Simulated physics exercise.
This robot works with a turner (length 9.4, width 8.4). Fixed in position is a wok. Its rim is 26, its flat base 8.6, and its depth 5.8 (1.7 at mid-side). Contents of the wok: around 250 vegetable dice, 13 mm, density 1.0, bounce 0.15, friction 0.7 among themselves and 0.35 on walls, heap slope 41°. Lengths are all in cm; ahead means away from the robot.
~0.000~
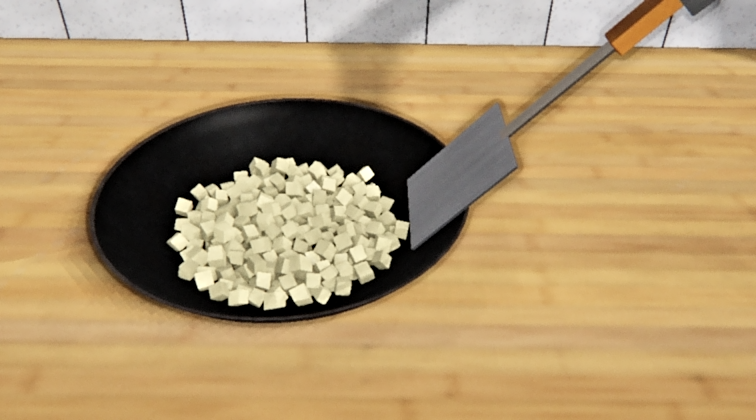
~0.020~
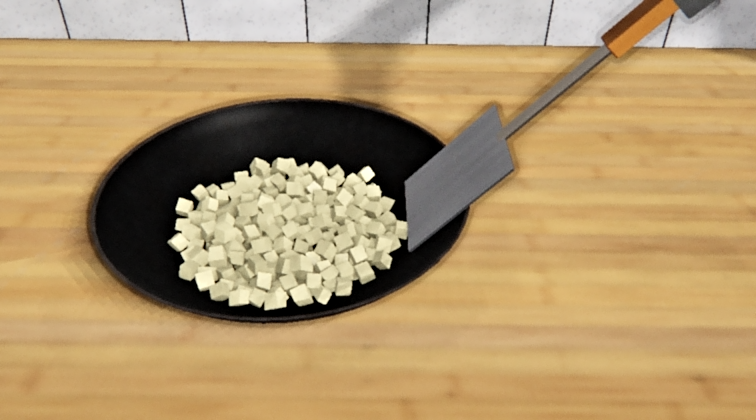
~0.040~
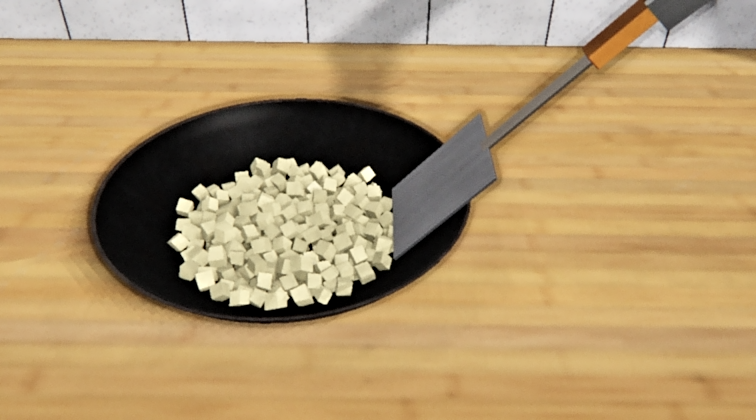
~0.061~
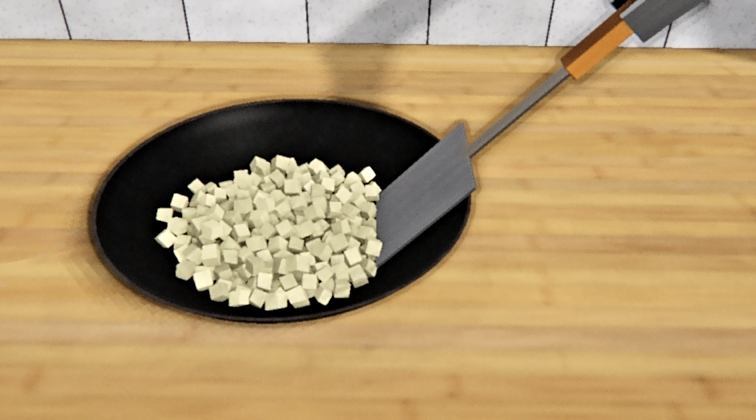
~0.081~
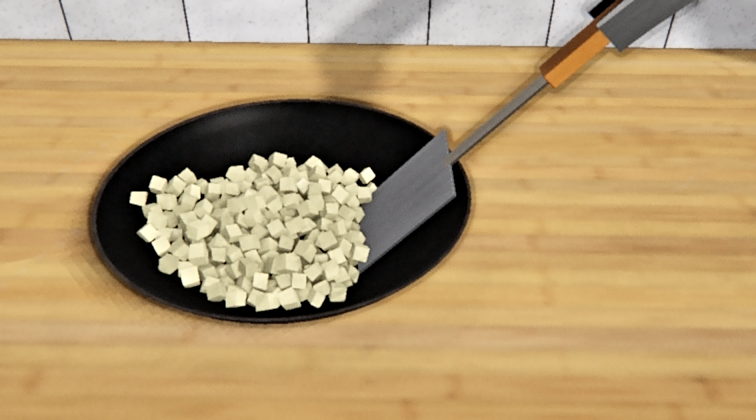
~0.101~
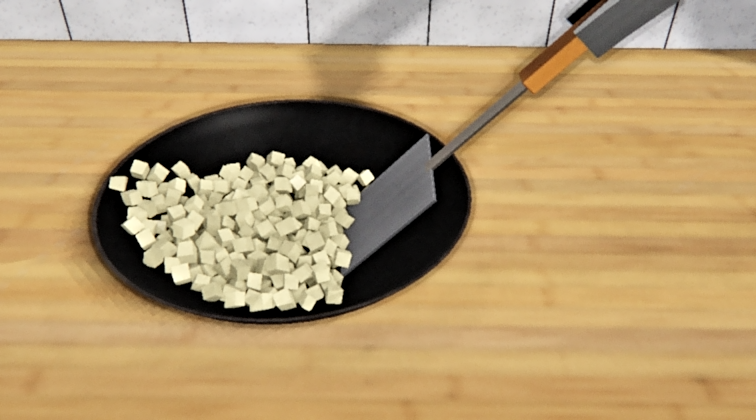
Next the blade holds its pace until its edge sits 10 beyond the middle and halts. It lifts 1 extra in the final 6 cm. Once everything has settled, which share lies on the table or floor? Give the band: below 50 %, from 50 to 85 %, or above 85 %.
From 50 to 85 %.
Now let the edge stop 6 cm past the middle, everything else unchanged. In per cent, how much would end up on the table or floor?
Roughly 30 %.
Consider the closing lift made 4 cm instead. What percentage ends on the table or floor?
55 per cent.
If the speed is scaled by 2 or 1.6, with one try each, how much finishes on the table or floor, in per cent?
Around 70 per cent and around 70 per cent.
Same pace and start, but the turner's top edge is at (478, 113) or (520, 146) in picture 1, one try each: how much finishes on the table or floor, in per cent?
First try around 65 percent, second around 60 percent.
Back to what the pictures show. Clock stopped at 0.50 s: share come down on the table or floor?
About 65 per cent.
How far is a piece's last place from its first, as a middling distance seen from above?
Somewhere near 20 centimetres, I reckon.
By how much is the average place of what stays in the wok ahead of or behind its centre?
I'd say it's roughly 2.5 cm toward the front.
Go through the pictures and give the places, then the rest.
The first frame shows the turner top edge at (507, 133), sloping 48°; upper third of the load around (287, 221), from x 180 to 400, top at y 165; 246 in the wok.
The second frame shows the turner top edge at (504, 135), sloping 48°; upper third of the load around (287, 221), from x 180 to 400, top at y 165.
The third frame shows the turner top edge at (488, 144), sloping 48°; upper third of the load around (284, 220), from x 180 to 395, top at y 165.
The fourth frame shows the turner top edge at (469, 153), sloping 48°; upper third of the load around (278, 215), from x 165 to 375, top at y 165.
The fifth frame shows the turner top edge at (450, 160), sloping 48°; upper third of the load around (250, 210), from x 140 to 370, top at y 160.
The sixth frame shows the turner top edge at (431, 165), sloping 48°; upper third of the load around (224, 208), from x 120 to 370, top at y 160; 246 in the wok.
After 0.18 s, sloping 48°, highest piece 8 above the table; 240 in the wok, 6 on the blade or in flight.
After 0.26 s, sloping 48°, highest piece 9 above the table; 211 in the wok, 2 on the table or floor, 33 on the blade or in flight.
After 0.50 s, sloping 48°, highest piece 7 above the table; 154 on the table or floor, 91 in the wok, 1 on the blade or in flight.
After 1.55 s, sloping 48°, highest piece 7 above the table; 155 on the table or floor, 91 in the wok.
In the end, 155 on the table or floor, 91 in the wok. That is 63 % on the table or floor.
